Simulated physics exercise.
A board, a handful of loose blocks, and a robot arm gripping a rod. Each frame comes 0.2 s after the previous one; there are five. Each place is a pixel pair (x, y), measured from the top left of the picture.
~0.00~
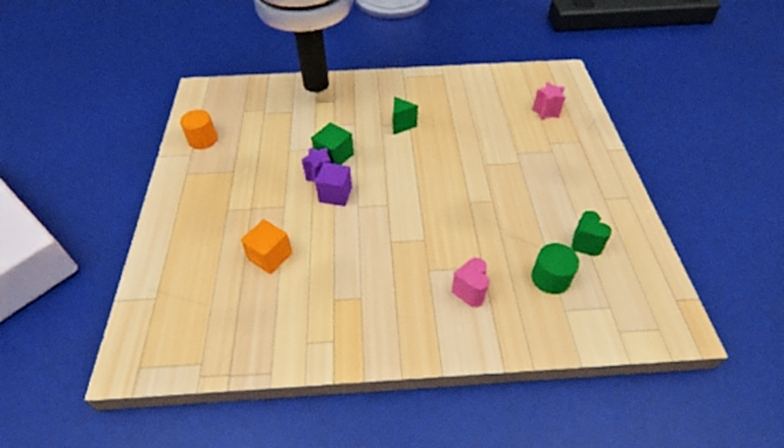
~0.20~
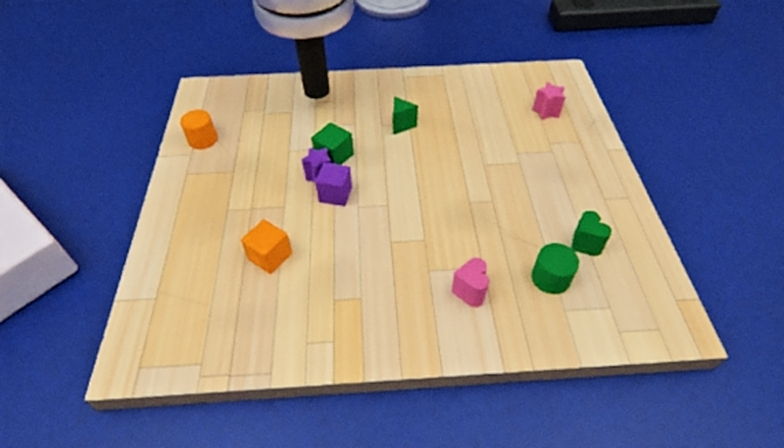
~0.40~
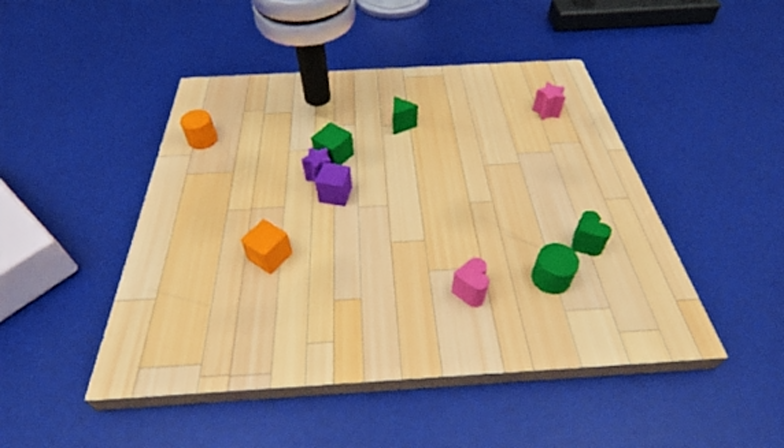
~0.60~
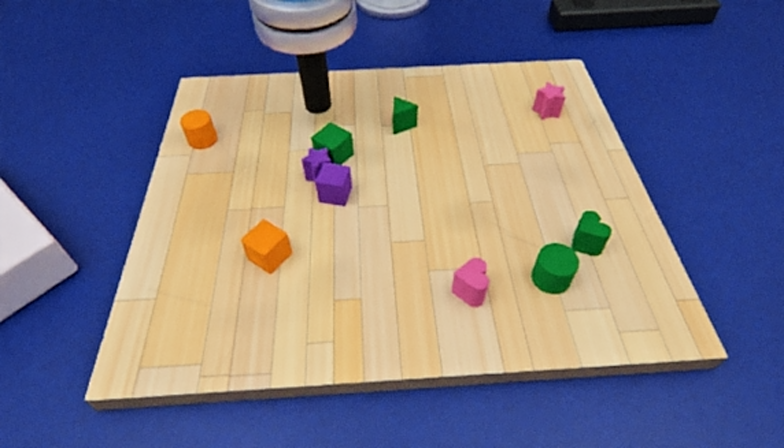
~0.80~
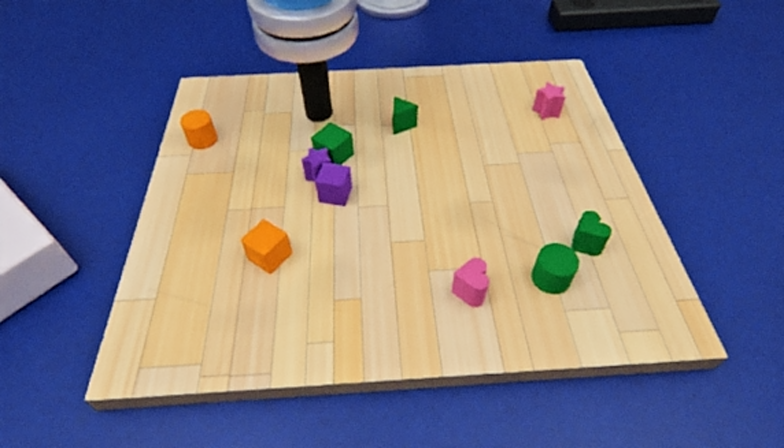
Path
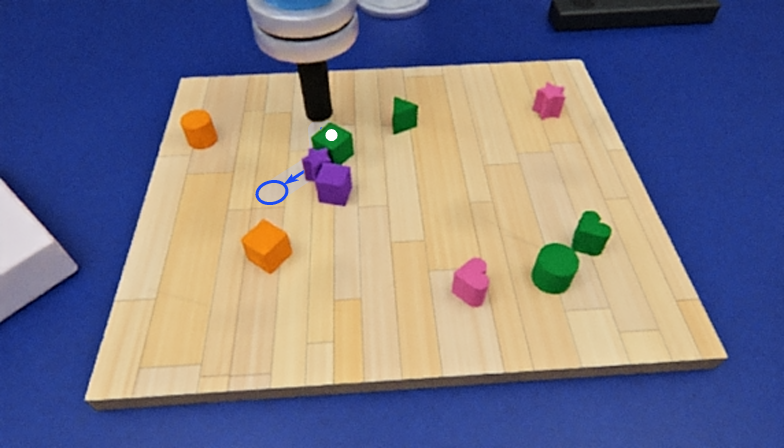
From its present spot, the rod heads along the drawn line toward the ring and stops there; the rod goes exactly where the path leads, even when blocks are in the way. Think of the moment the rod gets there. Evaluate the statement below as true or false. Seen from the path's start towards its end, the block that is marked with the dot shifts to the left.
The statement is true.
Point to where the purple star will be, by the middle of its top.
I'd expect the centre of its top face to be at (301, 173).
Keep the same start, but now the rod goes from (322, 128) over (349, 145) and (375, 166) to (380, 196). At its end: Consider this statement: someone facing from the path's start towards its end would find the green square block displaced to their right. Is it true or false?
True - the claim holds.
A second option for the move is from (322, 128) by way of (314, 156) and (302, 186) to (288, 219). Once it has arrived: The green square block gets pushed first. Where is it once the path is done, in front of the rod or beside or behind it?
Shed along the way.
The drawn path runs from (322, 128) via (323, 152) and (302, 173), ending at (272, 192); the dot is on the green square block.
What follows on the original path. One third of the way, rod at (321, 138); purple star at (315, 158); green square block at (342, 145).
Two thirds of the way, rod at (298, 159); purple star at (306, 169), turned 30° anticlockwise; green square block at (345, 147); purple square block at (332, 179), turned 25° anticlockwise.
At the end, rod at (268, 178); orange square block not moved; purple star at (301, 173), turned 60° anticlockwise; green square block at (345, 147); purple square block at (331, 179), turned 25° anticlockwise.
